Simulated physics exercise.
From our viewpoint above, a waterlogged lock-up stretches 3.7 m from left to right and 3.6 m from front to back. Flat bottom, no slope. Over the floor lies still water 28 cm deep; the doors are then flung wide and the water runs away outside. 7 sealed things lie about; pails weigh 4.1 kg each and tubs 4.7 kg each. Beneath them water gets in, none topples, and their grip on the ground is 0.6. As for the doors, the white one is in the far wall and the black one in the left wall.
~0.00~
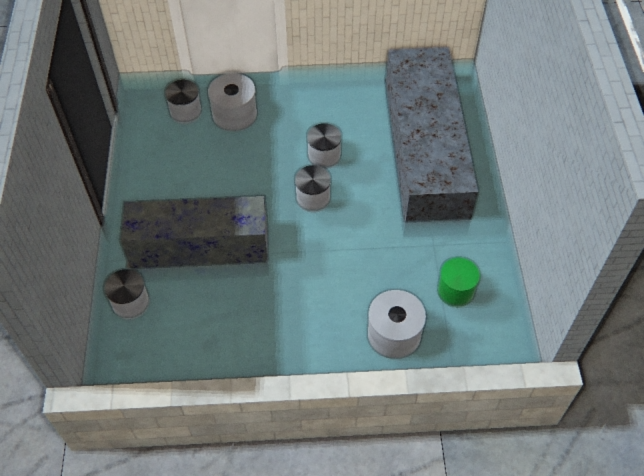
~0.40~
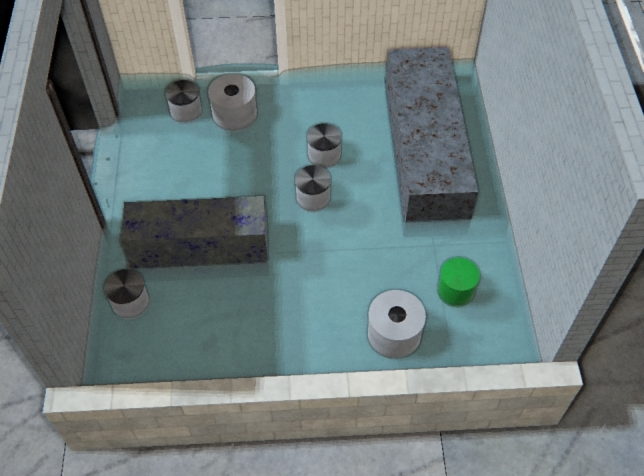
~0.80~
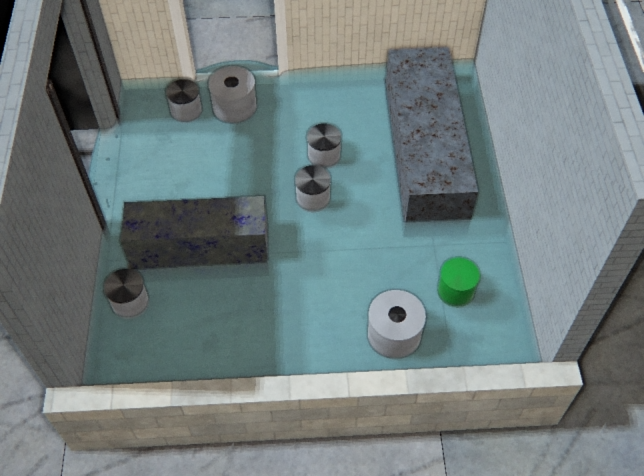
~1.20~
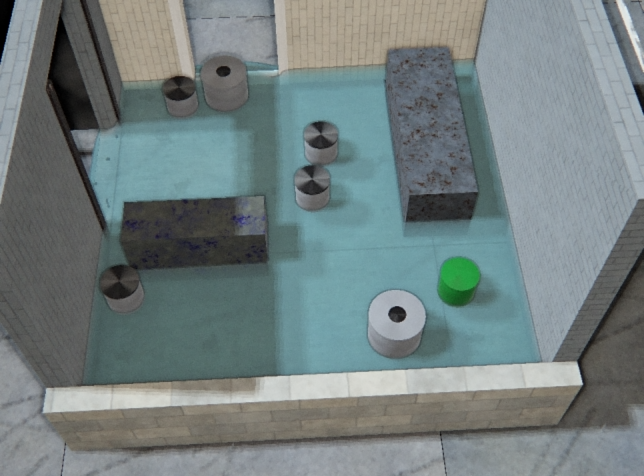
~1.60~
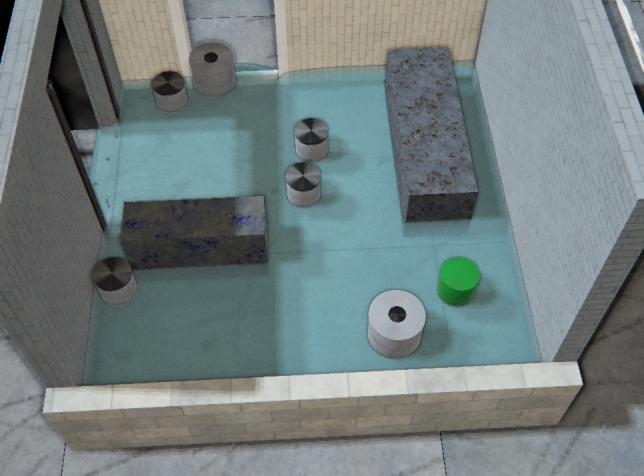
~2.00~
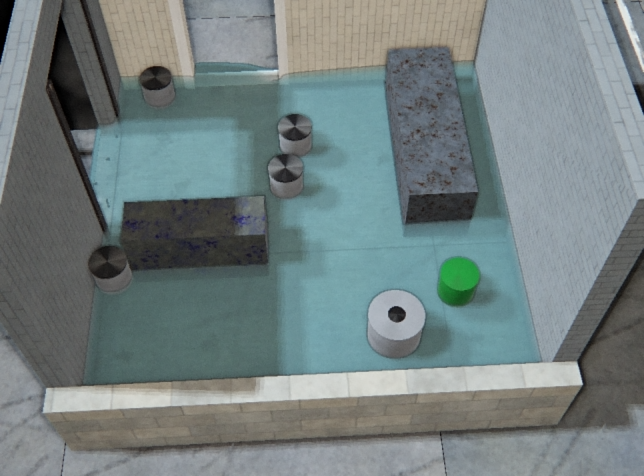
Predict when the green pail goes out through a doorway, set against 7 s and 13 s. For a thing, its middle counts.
It is washed away during the span of the two times.
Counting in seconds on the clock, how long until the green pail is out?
Somewhere near 10.0 s.
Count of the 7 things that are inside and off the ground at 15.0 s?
Count: 1.
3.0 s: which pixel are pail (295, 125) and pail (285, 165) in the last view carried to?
Approx. (240, 108); approx. (221, 144).
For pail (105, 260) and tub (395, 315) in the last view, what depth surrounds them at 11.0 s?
Close to 11 and 9 centimetres.
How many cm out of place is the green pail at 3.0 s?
20 cm, give or take.
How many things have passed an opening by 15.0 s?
6 in total.
After 3.0 s the green pail is near (441, 268), 0.2 m from its start, afloat; 1 of 7 are out; 6 afloat.
After 6.8 s the green pail is near (330, 174), 1.6 m from its start, afloat; 4 of 7 are out; 3 afloat.
After 11.0 s the green pail has gone out (at 10.1 s); 5 of 7 are out; 2 afloat.
After 15.0 s the green pail has gone out (at 10.1 s); 6 of 7 are out; 1 afloat.
